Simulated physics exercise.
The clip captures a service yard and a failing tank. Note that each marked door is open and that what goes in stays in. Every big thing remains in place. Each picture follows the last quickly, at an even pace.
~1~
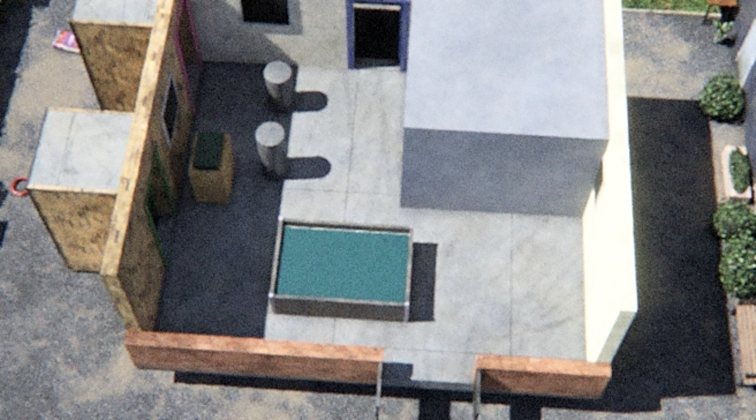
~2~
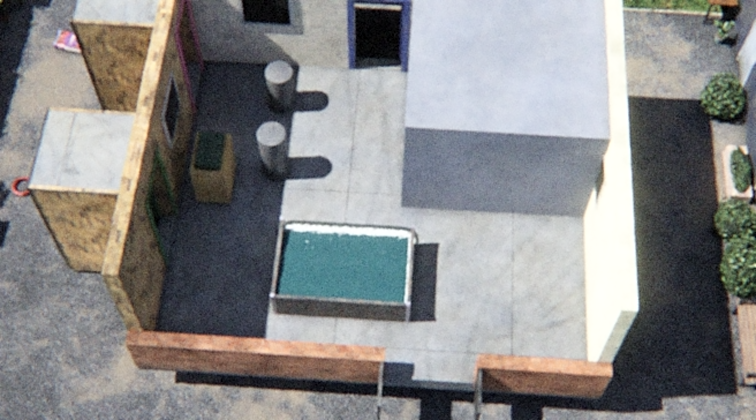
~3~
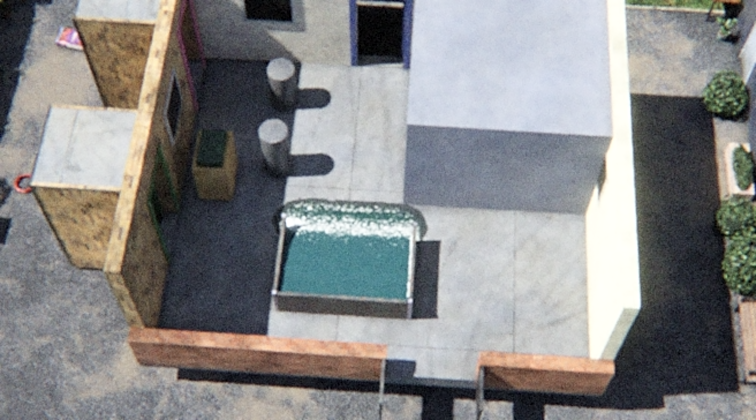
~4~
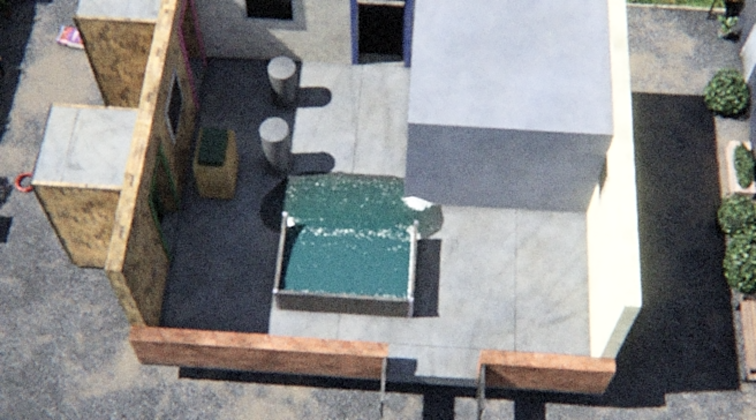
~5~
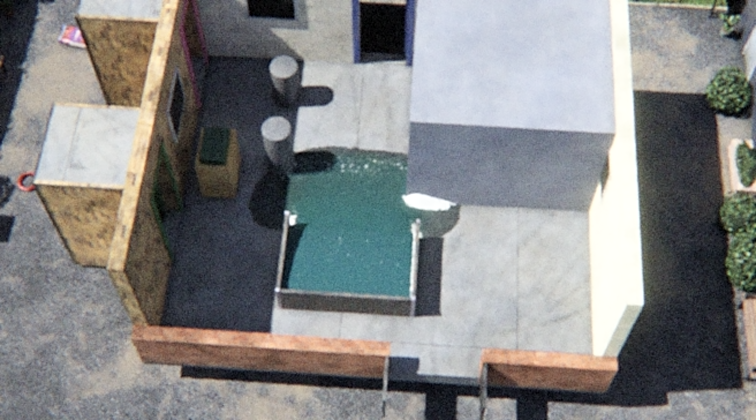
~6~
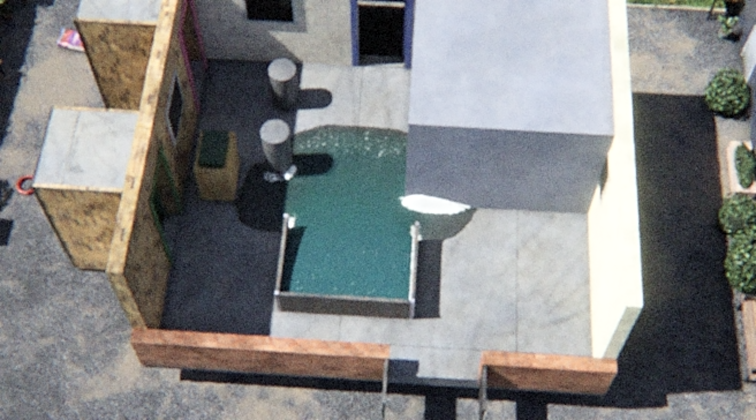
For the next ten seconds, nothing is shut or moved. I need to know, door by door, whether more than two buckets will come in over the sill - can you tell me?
Sure. At the green door, no more than two will. At the pink door, no more than two will. At the blue door, more than two will.
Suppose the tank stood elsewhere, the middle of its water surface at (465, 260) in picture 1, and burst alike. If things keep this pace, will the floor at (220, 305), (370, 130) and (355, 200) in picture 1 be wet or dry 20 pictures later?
Going through the three places: In the spill, out of reach, in the spill.
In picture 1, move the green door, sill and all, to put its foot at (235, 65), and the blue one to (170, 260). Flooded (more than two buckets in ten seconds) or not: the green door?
The green door overflows.
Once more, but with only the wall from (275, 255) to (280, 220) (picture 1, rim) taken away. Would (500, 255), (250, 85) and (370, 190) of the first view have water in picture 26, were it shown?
Going through them one by one, I'd say high and dry, then waterlogged, then high and dry.
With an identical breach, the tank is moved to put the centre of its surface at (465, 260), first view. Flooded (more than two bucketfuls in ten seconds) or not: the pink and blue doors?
The pink door stays within the limit, and the blue door stays within the limit.
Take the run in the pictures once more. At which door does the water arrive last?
The one in green.
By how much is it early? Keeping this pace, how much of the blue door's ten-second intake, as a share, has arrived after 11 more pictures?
It would be roughly 30 percent of the ten-second total.
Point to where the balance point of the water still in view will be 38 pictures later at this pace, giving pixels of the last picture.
At roughly (314, 172).
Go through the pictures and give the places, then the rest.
In the first frame, still water in the open tank at (343, 263).
In the second frame, water pours out on the open tank's far side and has run to a hidden place.
In the third frame, water pours out on the open tank's far side and has run to (282, 213).
In the fourth frame, the front is at (275, 194), out from the gap on the open tank's far side.
In the fifth frame, the front is at (269, 178), out from the gap on the open tank's far side.
In the sixth frame, water pours out on the open tank's far side and has run to (326, 129).
A moment on, water covers 35 % of the floor; the green door not reached, the pink door not reached, the blue door under two buckets in.
Next, water covers 50 % of the floor; the green door not reached, the pink door not reached, the blue door far over two buckets in.
Then, water covers 55 % of the floor; the green door wet at the sill, nothing in, the pink door wet at the sill, nothing in, the blue door far over two buckets in.
Later, water covers 75 % of the floor; the green door wet at the sill, nothing in, the pink door wet at the sill, nothing in, the blue door far over two buckets in.
In the end, water covers 85 % of the floor; the green door wet at the sill, nothing in, the pink door wet at the sill, nothing in, the blue door far over two buckets in.
